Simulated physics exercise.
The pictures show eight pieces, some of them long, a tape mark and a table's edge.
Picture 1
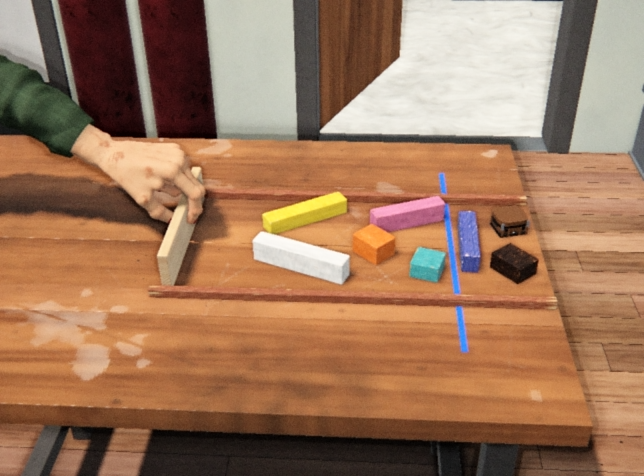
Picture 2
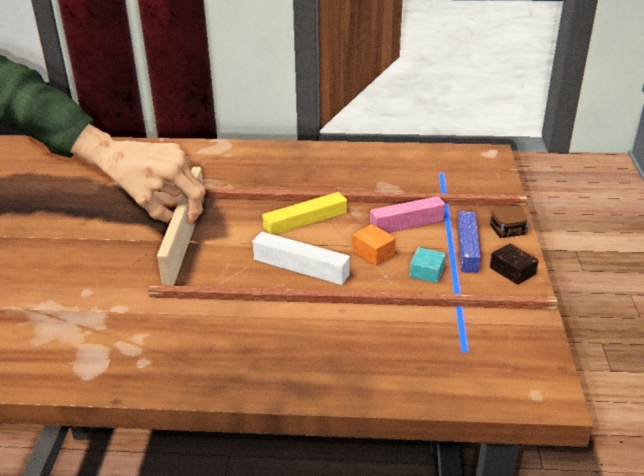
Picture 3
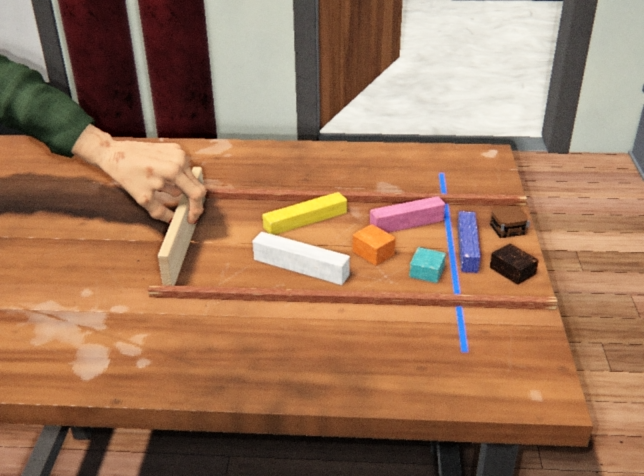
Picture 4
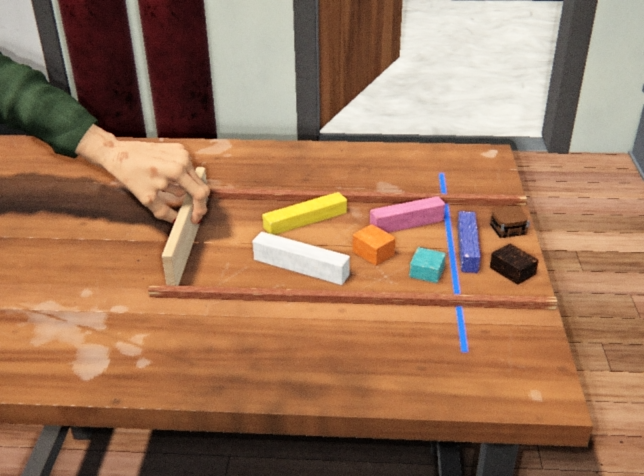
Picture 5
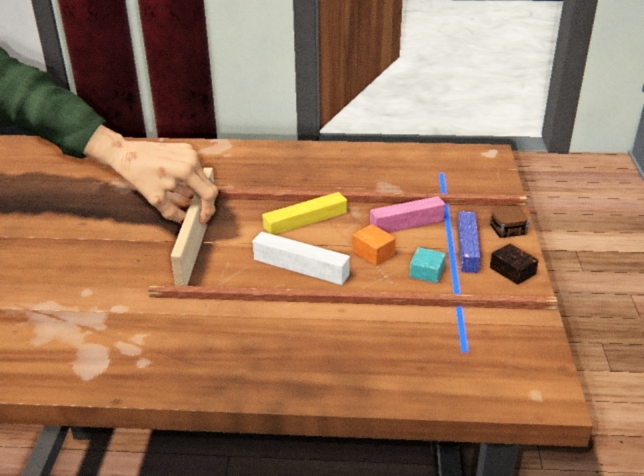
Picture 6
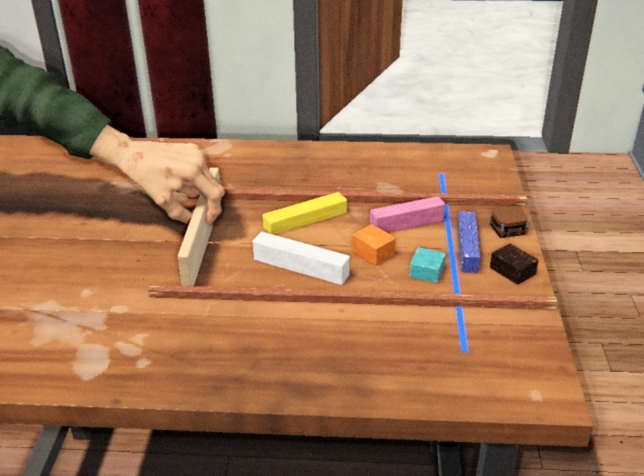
A hand in a green sleeve grips an upright pale board at the left of a worn wooden table, seen from above at an angle, with a doorway behind. Between two thin reddish rails lie yellow, white, orange, pink and turquoise pieces, with a blue bar and two dark blocks beyond a blue tape line. The hand slides the board slightly right while the pieces and view stay still.
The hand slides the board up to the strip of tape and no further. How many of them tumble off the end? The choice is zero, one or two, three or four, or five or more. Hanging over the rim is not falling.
As it turns out, the number that fall off is one or two.
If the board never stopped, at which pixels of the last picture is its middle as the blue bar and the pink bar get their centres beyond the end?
For the blue bar at (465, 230), for the pink bar at (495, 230).
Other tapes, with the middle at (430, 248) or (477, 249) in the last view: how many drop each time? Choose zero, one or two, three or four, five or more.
For each place: No fall at all; three to four.
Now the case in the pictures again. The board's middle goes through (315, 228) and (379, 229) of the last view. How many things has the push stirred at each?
First 2, then 5.
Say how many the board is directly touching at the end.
That makes 3.
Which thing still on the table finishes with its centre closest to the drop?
The blue bar.
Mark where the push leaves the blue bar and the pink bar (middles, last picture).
The blue bar at (528, 246), the pink bar at (503, 221).
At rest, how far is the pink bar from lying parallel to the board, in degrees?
Roughly 50° out of line.
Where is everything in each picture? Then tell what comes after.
Brown case (509, 222); black block (514, 263); blue bar (468, 241); board (183, 224); tape (451, 248), in the first frame.
Black block (514, 263); yellow bar (306, 213), in the second frame.
Blue bar (468, 241); orange block (374, 245), in the third frame.
Brown case (509, 222); board (188, 225), in the fourth frame.
Black block (514, 263); turquoise block (428, 265), in the fifth frame.
Brown case (509, 222); black block (514, 263); blue bar (468, 241); board (202, 225); tape (451, 248), in the sixth frame.
Soon after, none off yet; brown case at rest near (509, 222); black block at rest near (514, 263); blue bar at rest near (468, 241).
In the end, the number that fall off is one or two; gone, black block and brown case.
